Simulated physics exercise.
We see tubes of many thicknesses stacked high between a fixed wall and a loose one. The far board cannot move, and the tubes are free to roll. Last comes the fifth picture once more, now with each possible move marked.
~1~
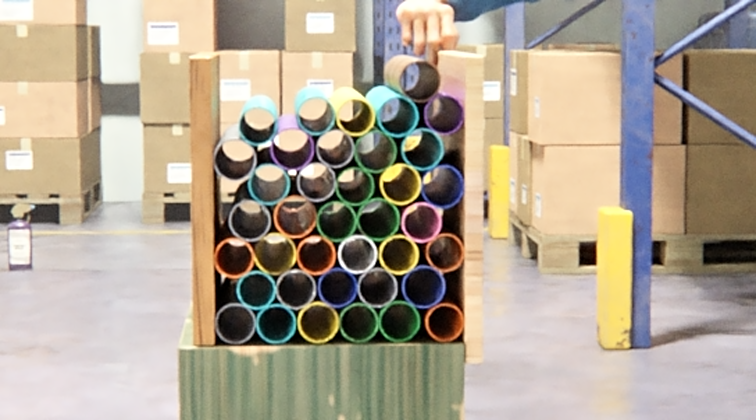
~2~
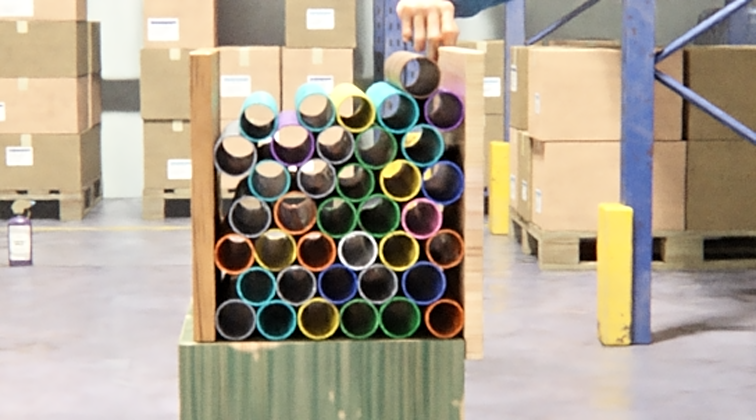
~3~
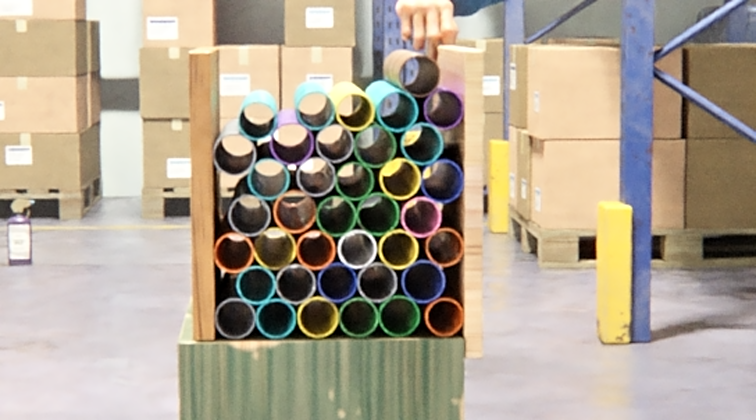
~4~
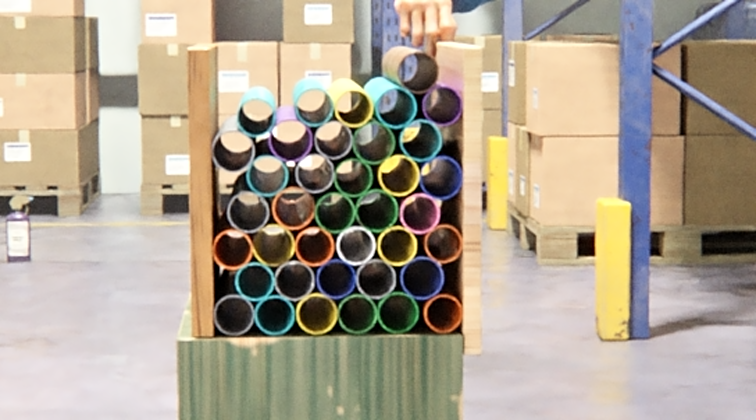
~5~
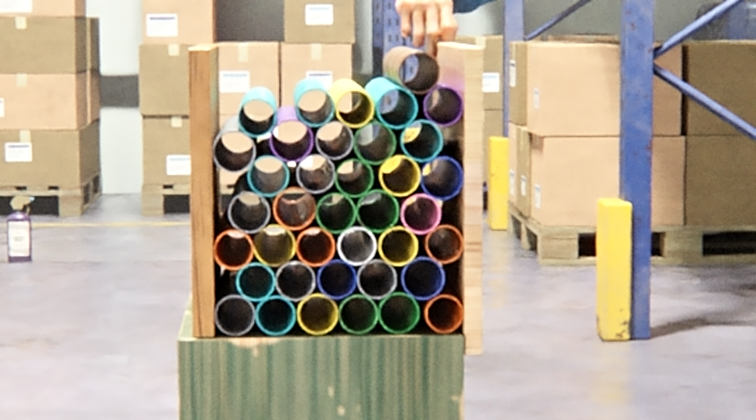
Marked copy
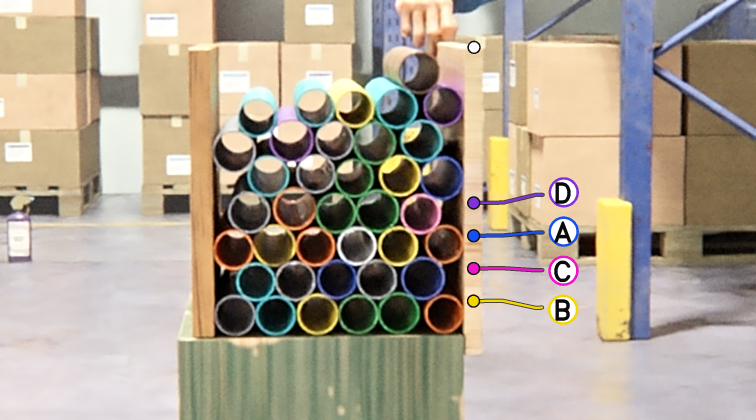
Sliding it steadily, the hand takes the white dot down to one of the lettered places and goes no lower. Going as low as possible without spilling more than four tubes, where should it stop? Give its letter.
It can be let down to D.
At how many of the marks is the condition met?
One of them.
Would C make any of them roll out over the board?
Yes, at C.
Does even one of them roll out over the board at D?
Yes.
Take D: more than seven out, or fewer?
At D, fewer than seven.
On the copy, A at (474, 236); B at (474, 301); C at (474, 268); D at (474, 203); the white dot at (474, 48).
On D. First, top of the board (464, 116).
Then, top of the board (464, 193).
Finally, top of the board (464, 202), two out over the board.
By contrast, A five out over the board; B more than four out over the board; C five out over the board.
